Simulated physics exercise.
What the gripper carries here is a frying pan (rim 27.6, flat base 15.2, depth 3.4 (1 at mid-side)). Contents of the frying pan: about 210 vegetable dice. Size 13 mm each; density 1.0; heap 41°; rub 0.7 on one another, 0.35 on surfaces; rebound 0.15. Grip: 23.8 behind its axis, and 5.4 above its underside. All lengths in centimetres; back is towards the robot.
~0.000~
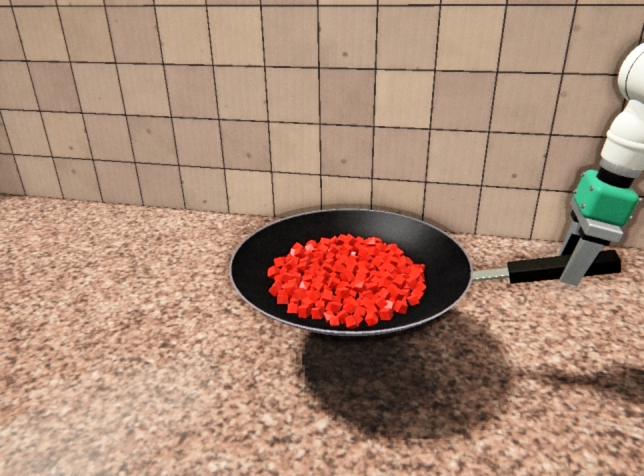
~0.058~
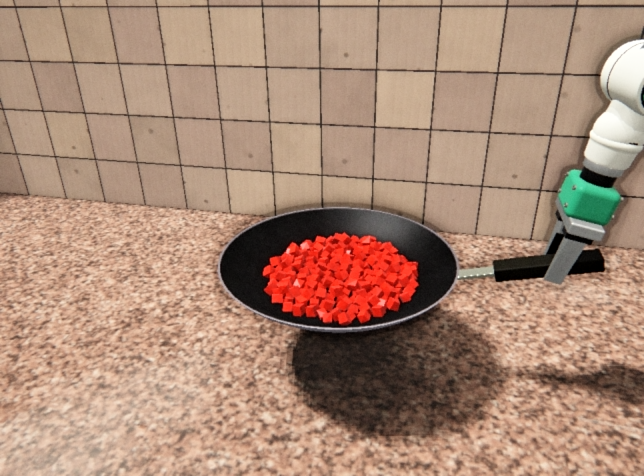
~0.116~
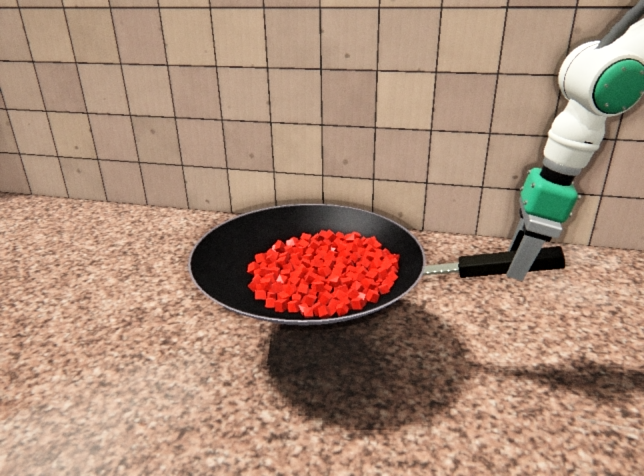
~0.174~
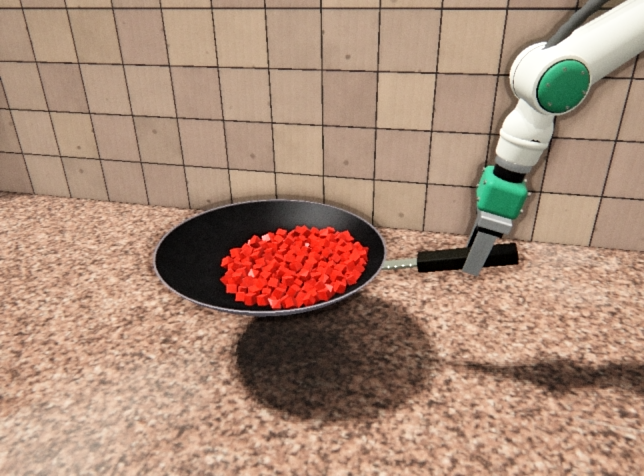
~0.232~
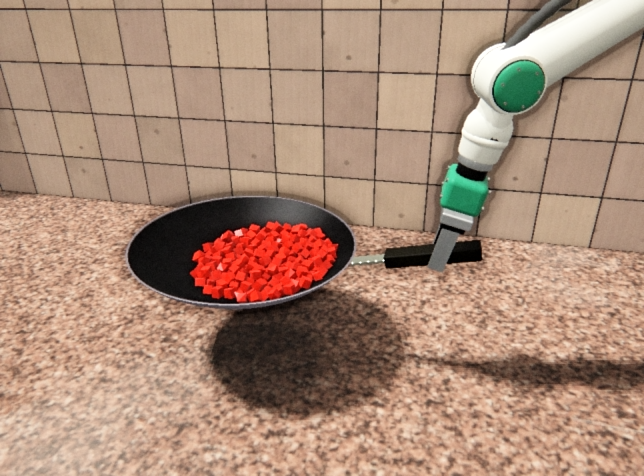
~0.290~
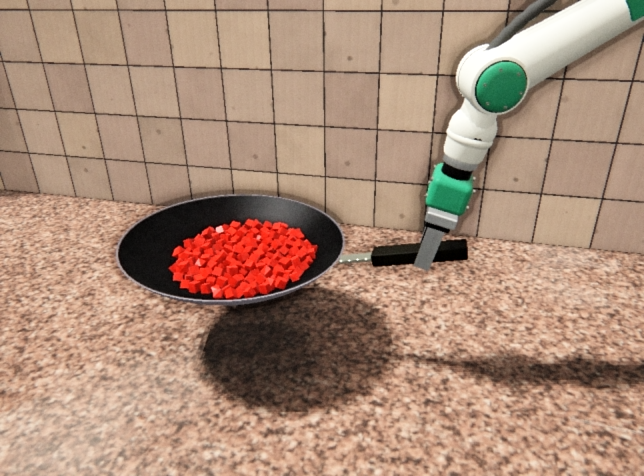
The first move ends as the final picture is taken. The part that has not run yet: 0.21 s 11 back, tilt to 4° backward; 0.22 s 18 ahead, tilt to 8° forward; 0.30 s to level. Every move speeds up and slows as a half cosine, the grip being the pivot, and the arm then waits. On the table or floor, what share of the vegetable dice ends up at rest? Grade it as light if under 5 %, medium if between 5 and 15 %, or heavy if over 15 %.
Grade: Medium, between 5 and 15 %.
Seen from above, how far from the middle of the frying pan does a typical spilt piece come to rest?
Roughly 14 centimetres.
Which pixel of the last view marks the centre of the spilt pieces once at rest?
Resting centre: About (288, 338).
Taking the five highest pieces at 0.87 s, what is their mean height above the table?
Roughly 13 cm above the table.
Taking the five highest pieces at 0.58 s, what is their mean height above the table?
I'd put them at about 15 centimetres above the table.
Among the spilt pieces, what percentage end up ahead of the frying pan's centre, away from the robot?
0 per cent, roughly.
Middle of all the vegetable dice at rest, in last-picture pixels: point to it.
The middle of all the pieces at rest is around (185, 255).
By 0.58 s, level, highest piece 16 above the table; 214 in the frying pan.
By 0.87 s, tilted 4° forward, highest piece 13 above the table; 195 in the frying pan, 11 on the table or floor, 8 in flight or on a rim.
By 1.22 s, level, highest piece 14 above the table; 195 in the frying pan, 19 on the table or floor.
By 2.27 s, level, highest piece 14 above the table; 195 in the frying pan, 19 on the table or floor.
Final count, 195 in the frying pan, 19 on the table or floor. That is 9 % on the table or floor.
